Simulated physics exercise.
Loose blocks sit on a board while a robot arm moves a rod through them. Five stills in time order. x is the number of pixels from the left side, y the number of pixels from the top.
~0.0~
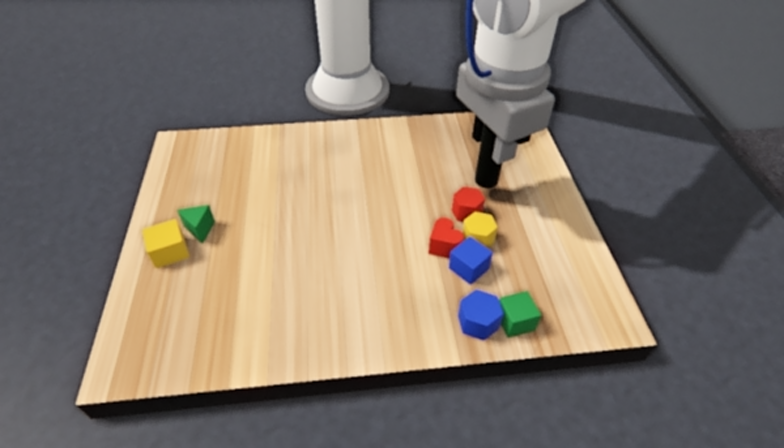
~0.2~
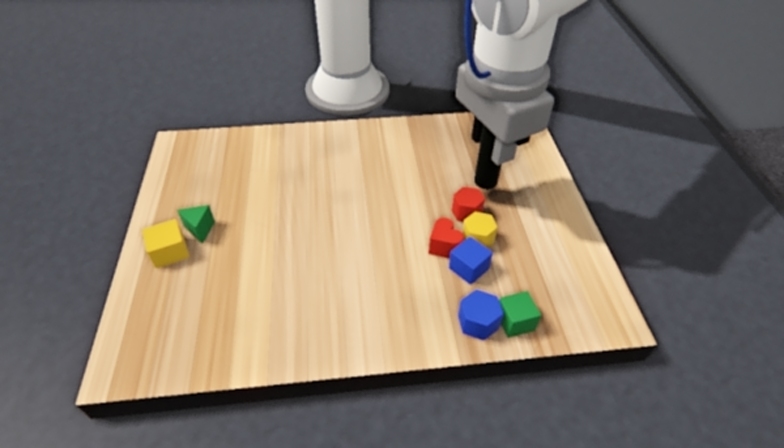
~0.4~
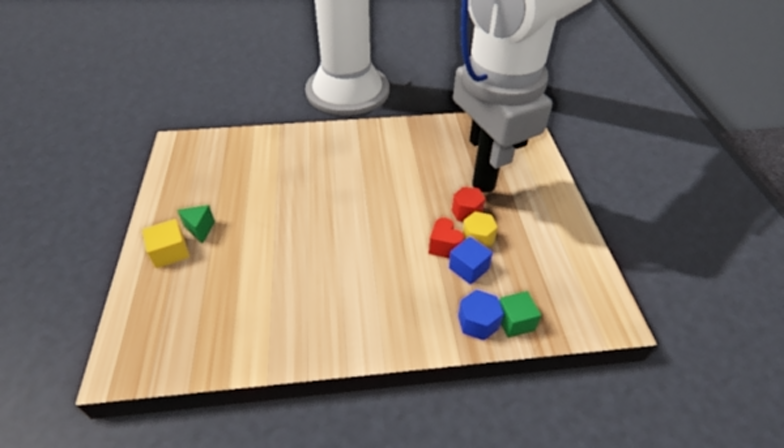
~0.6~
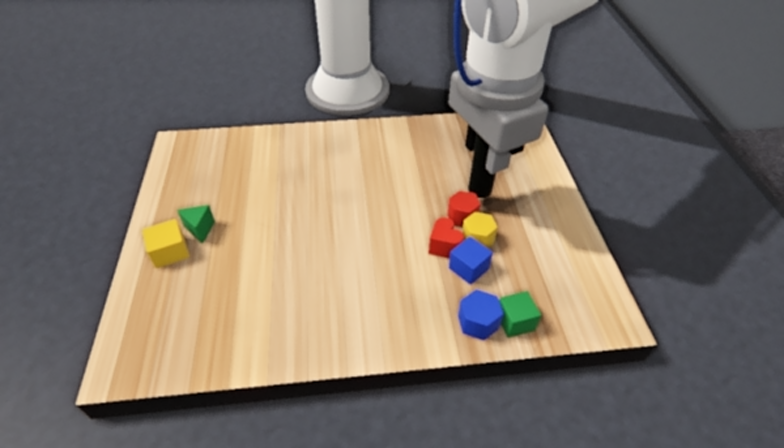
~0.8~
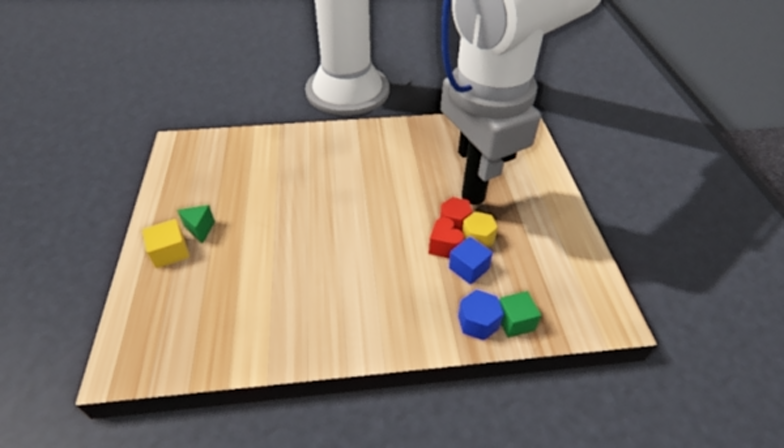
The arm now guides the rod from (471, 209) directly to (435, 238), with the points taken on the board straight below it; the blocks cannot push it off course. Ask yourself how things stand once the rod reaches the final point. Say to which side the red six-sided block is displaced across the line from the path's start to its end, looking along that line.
It is pushed towards the right-hand side.
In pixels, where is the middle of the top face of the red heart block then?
The red heart block ends near (427, 250).
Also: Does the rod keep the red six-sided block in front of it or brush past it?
My prediction: In front.
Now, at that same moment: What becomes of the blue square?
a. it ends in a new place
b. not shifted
The one that fits is b, not shifted.
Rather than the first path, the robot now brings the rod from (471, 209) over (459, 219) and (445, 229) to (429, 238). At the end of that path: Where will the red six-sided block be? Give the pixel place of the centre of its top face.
When the path ends, it will be at (407, 231).
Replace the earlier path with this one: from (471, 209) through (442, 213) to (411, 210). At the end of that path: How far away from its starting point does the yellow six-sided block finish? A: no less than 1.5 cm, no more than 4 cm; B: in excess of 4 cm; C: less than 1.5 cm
The correct letter is C.
The first path, step by step. Halfway along, rod at (455, 211); red heart block at (435, 239), turned 65° anticlockwise; red six-sided block at (435, 219), turned 30° clockwise.
At the end, rod at (437, 226); red heart block at (427, 250), turned 90° anticlockwise; red six-sided block at (412, 231), turned 40° clockwise; blue square still; yellow six-sided block still.
